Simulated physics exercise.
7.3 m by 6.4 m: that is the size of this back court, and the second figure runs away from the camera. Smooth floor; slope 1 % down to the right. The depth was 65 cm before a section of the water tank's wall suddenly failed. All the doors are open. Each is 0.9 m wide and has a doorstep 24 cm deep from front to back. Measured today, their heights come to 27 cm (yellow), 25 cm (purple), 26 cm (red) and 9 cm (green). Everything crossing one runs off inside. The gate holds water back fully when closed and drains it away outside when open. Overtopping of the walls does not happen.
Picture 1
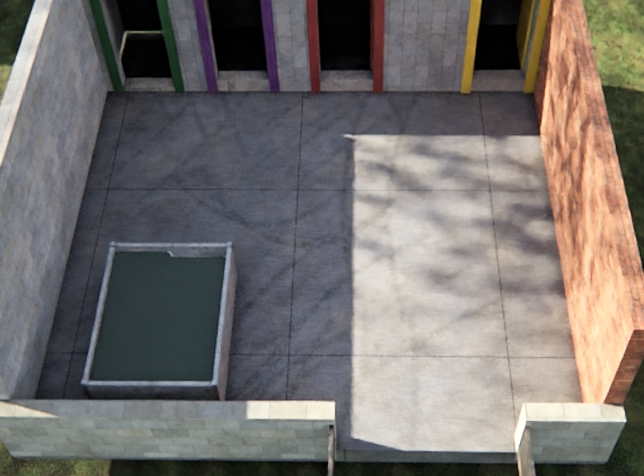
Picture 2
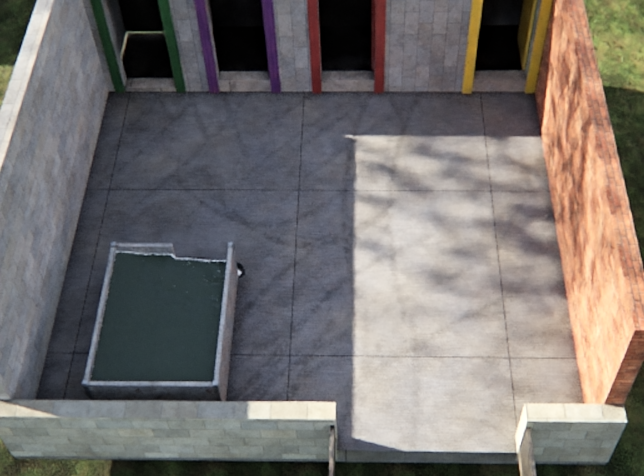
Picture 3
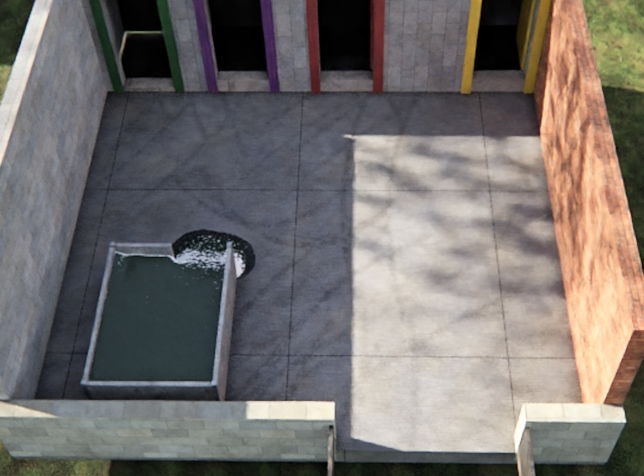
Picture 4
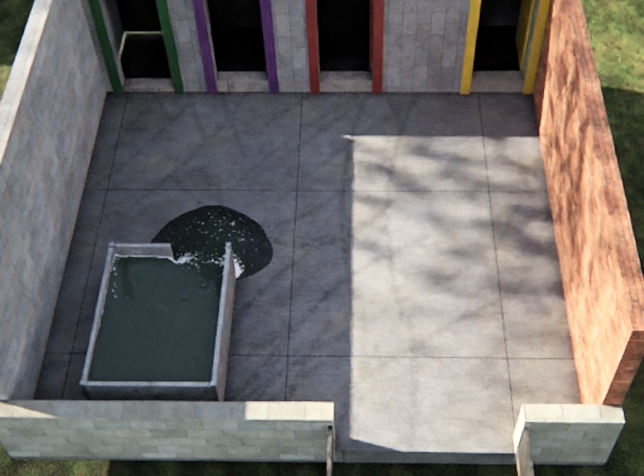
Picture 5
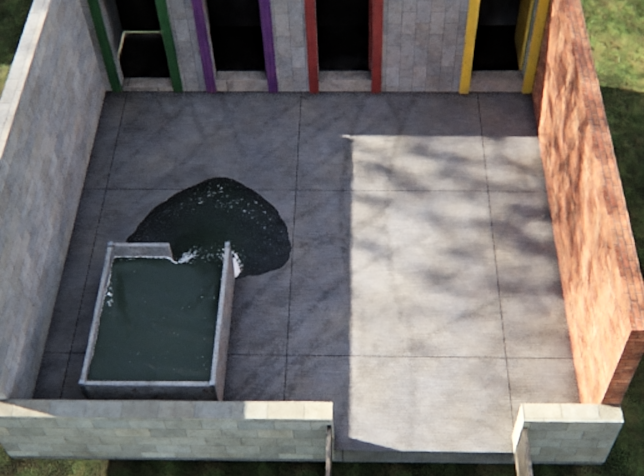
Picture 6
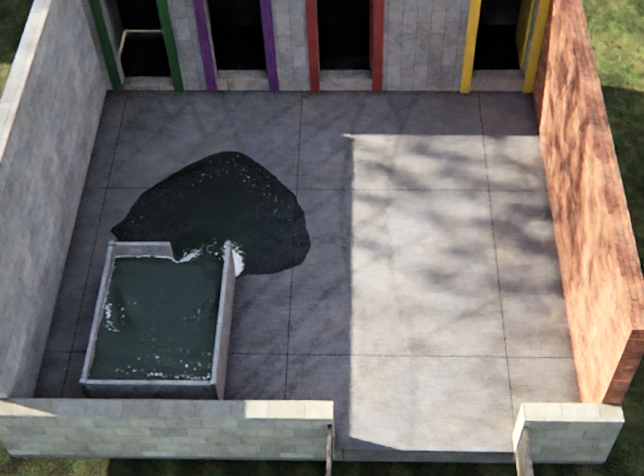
A walled court with four coloured doorways stood still while dark water broke through the far side of a tank on the left and spread across the grey floor in a widening pool.
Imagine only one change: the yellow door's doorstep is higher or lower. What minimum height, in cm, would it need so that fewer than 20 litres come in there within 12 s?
About 11 cm.
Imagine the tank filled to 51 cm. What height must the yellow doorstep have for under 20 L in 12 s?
About 8.0 cm.
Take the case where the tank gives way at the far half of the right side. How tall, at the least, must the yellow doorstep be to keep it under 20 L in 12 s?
Then roughly 14.0 cm.
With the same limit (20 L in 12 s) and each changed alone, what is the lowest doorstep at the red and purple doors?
Close to 10.5 cm (red) and close to 15 cm (purple).
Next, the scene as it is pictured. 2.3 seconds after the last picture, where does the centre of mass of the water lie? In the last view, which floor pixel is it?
I'd say around (217, 236).
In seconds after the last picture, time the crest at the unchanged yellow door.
Around 5.5 s, give or take.
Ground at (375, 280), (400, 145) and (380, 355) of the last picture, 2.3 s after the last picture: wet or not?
Status: Clear / submerged / clear.
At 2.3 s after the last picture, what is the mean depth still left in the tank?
Roughly 32 cm on average.
Then, 0.7 s after the last picture water covers 25 % of the floor, deepest (30 cm) near (211, 263); it has not reached the yellow door.
Then, 2.3 s after the last picture water covers 45 % of the floor, deepest (22 cm) near (127, 93); 6 cm at the yellow door, 0 litres in over its 27 cm doorstep.
Then, 11.3 s after the last picture water covers 90 % of the floor, deepest (12 cm) near (578, 423); 10 cm at the yellow door, 0 litres in over its 27 cm doorstep.
At the yellow door as built, the water peaked near 14 cm, 5.3 s after the last picture.
Run again over the same 12 s with other heights there, 39 litres in over 9.5 cm, 7 litres over 13 cm. The limit of 20 litres is kept from about 11 cm up.
